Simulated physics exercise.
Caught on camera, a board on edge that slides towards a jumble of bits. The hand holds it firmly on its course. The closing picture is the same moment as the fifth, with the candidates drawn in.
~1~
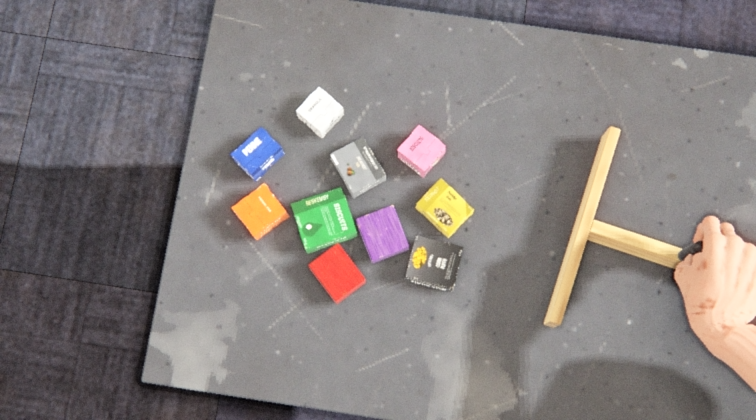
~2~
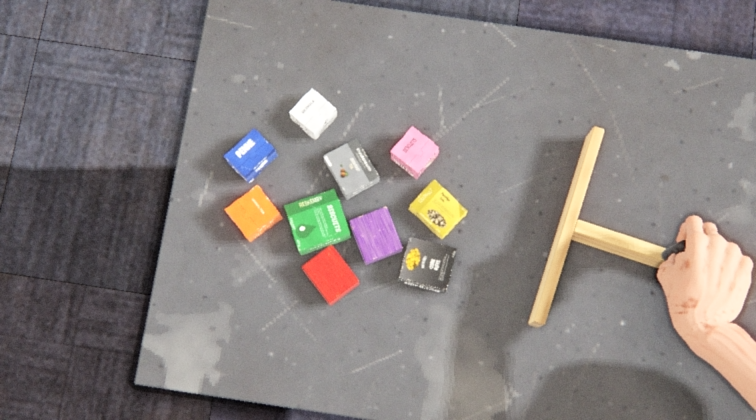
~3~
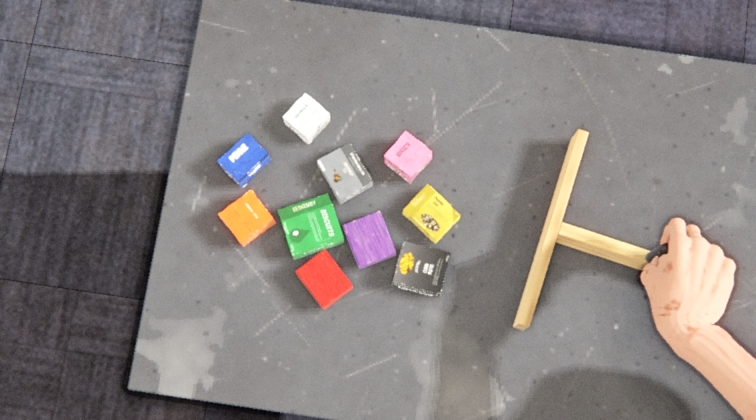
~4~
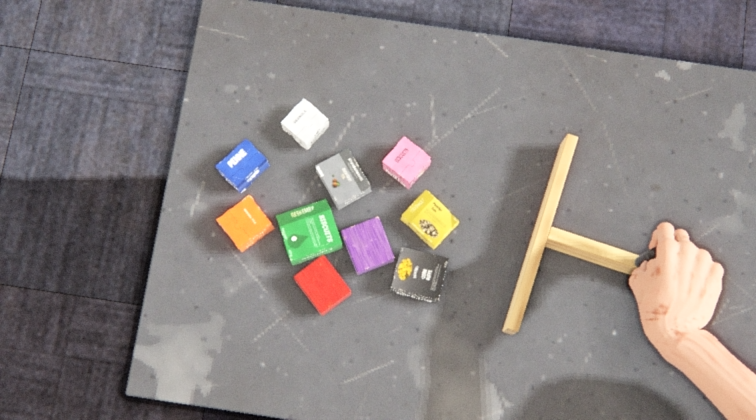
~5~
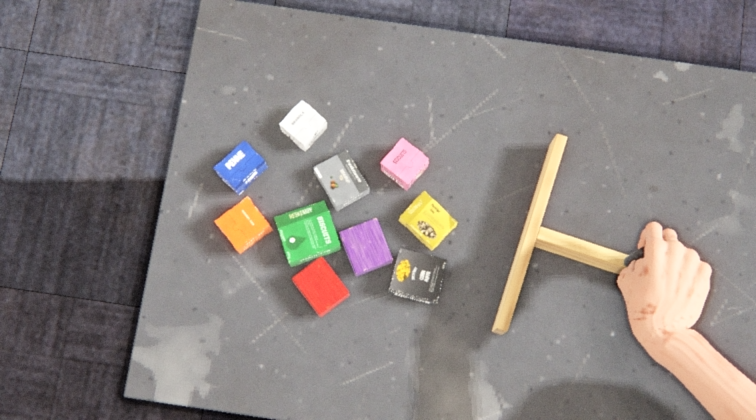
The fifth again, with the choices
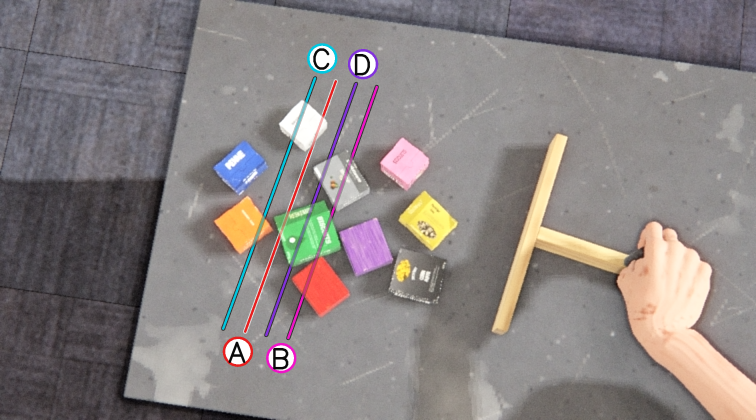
Hand sliding a wooden T-shaped tool slowly left across a dark scuffed board towards a cluster of small coloured blocks and packets.
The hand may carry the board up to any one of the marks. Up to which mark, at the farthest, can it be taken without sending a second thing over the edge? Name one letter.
At A, and not beyond.
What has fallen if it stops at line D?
It is the orange packet.
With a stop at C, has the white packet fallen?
By then, no.
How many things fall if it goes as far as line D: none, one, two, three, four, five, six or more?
In all, one.
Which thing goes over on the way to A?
The orange packet goes over.
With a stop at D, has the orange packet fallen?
Yes.
On the marked copy, A at (292, 203); B at (334, 209); C at (270, 200); D at (312, 206).
With A. Early on, board (446, 218); green packet (303, 233); black packet (396, 272).
Further on, board (361, 206); orange packet (186, 207); blue packet (235, 161).
At the end, board (294, 196); orange packet over the edge; green packet (168, 198); one fallen.
As for the rest, B is within the limit but short; C drops two; D is within the limit but short.
